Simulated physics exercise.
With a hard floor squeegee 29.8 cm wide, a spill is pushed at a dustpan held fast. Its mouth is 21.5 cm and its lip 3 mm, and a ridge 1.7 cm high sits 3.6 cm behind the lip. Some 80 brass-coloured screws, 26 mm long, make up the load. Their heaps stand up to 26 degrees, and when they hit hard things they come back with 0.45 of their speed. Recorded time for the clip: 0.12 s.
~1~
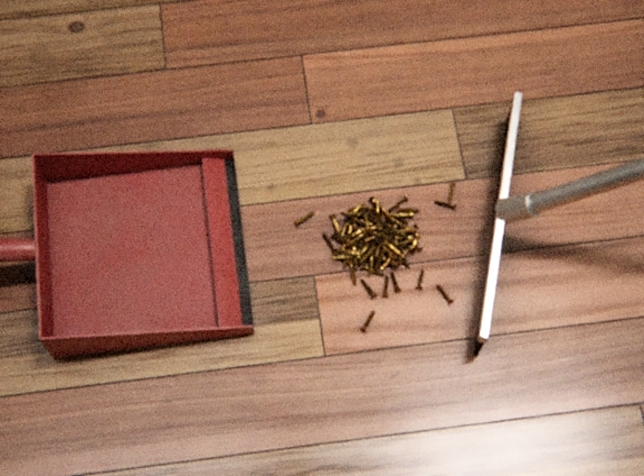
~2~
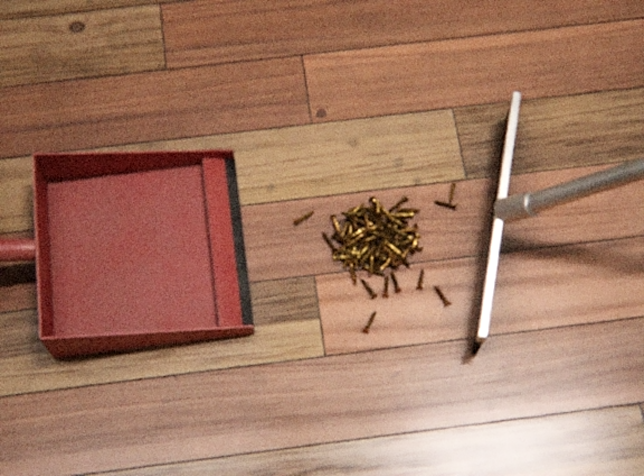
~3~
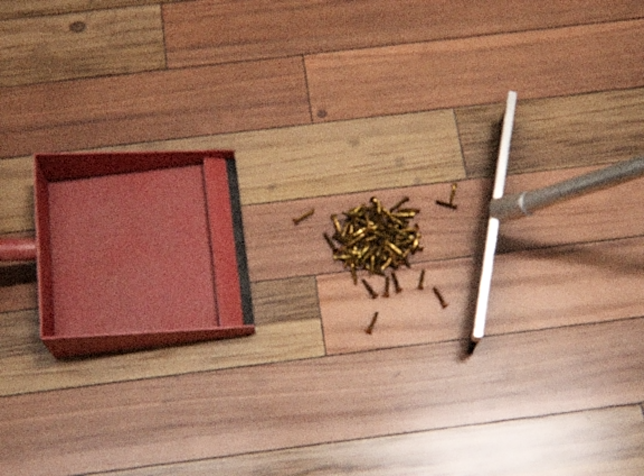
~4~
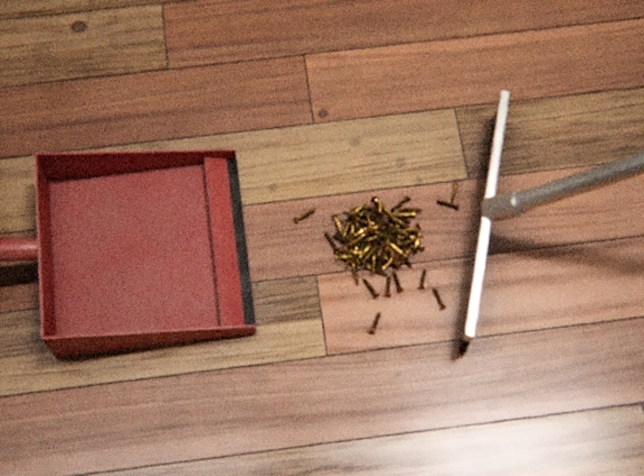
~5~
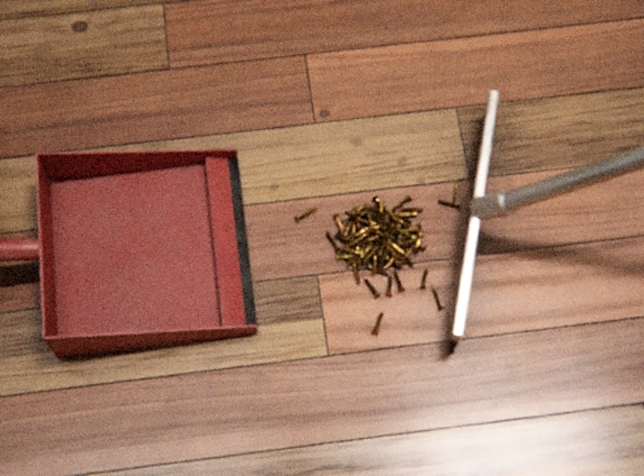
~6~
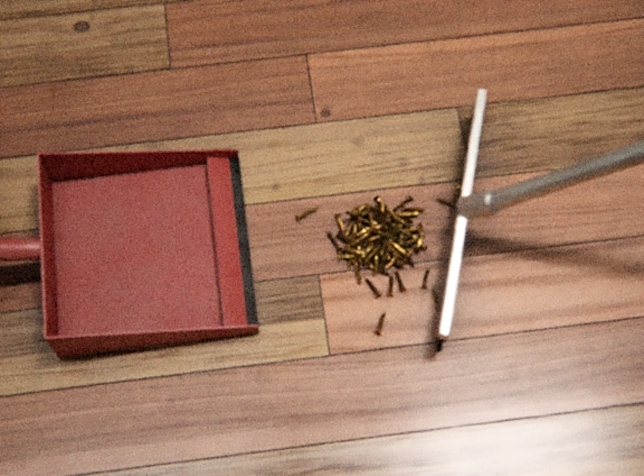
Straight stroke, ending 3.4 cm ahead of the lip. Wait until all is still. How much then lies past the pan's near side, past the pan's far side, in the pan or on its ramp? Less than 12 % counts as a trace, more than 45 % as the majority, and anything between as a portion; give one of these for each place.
Past the pan's near side - a trace, past the pan's far side - a trace, in the pan or on its ramp - a trace.
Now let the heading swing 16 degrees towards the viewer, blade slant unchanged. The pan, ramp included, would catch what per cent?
I'd put it at close to 0 percent.
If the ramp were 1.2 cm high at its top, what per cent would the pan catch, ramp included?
It would be roughly 0 percent.
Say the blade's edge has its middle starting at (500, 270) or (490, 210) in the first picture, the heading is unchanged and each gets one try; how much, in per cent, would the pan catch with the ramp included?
First try about 0 per cent, second about 5 per cent.
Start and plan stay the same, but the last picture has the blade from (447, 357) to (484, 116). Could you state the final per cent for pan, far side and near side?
Final per cent - pan 0, far 0, near 0.
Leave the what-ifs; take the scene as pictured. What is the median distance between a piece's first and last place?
Around 12 centimetres.
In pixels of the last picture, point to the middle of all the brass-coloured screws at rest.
(273, 229).
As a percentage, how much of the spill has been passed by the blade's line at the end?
I'd put it near 0 in a hundred.
Then, 0.13 s after the last picture, middle of the blade 16 cm from the lip; 0 % over the lip, far side 0 %, near side 0 %.
Then, 0.24 s after the last picture, middle of the blade 10 cm from the lip; 0 % over the lip, far side 0 %, near side 0 %.
Then, 0.45 s after the last picture, middle of the blade 8 cm from the lip; 0 % over the lip, far side 0 %, near side 0 %.
In the end, near side 0 %, far side 0 %, pan 0 %, in front of the lip or behind the blade 100 %.
